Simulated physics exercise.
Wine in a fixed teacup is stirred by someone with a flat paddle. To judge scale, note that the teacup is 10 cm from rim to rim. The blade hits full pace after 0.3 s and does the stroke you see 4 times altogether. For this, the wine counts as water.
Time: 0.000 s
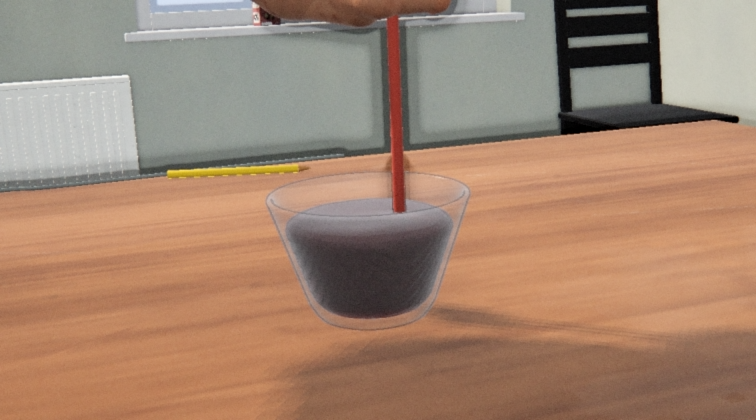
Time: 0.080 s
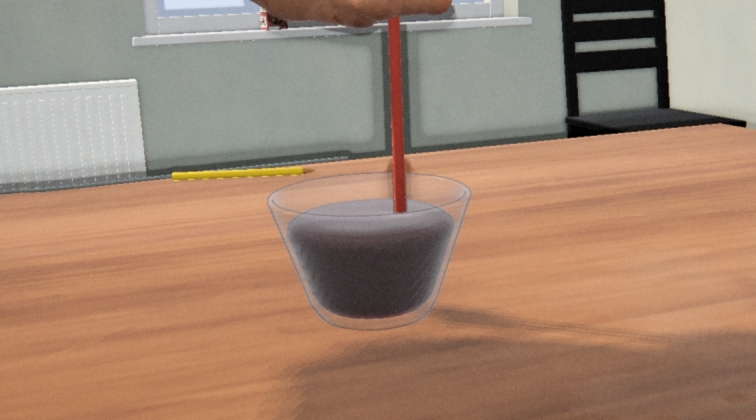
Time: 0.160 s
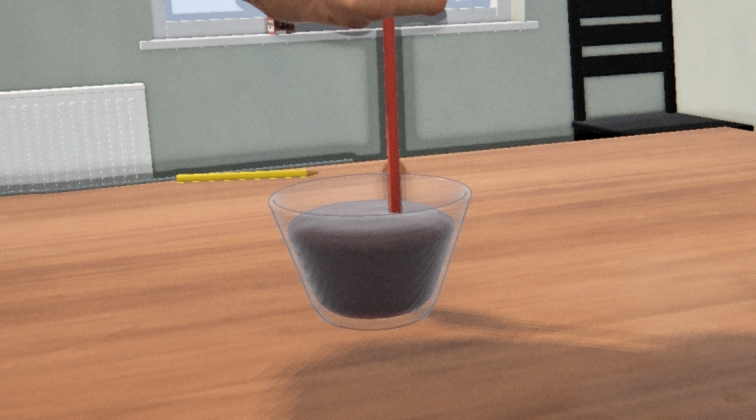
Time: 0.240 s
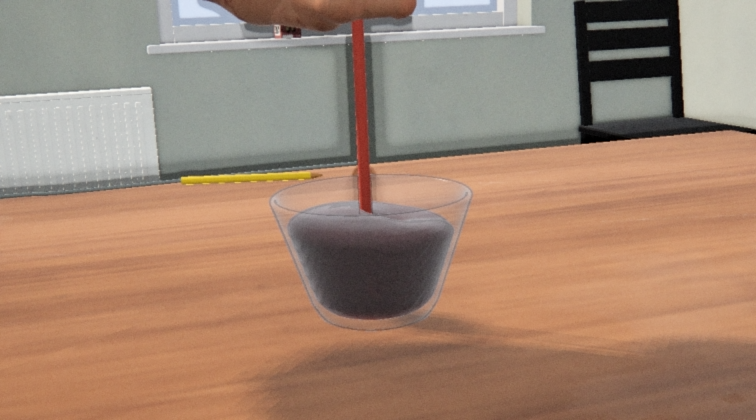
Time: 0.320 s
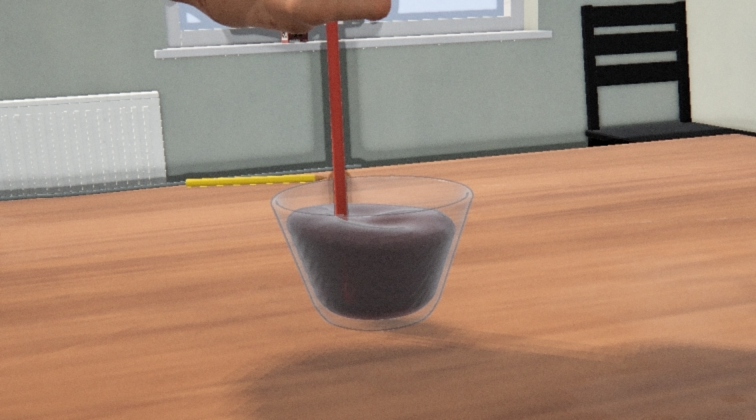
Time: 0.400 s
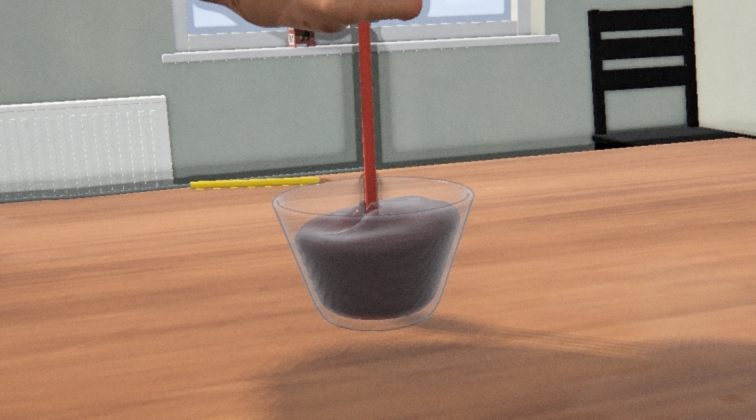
A hand moves a red stick left through dark liquid in a clear cup, then back right.
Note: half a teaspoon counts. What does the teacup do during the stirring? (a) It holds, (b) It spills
Answer: B.
Then, 0.72 s in, 0 ml is over the rim.
Then, 1.04 s in, 2 ml is over the rim.
Then, 1.36 s in, 6 ml is over the rim.
Then, 1.68 s in, 8 ml is over the rim.
Finally, 8 ml is over the rim.
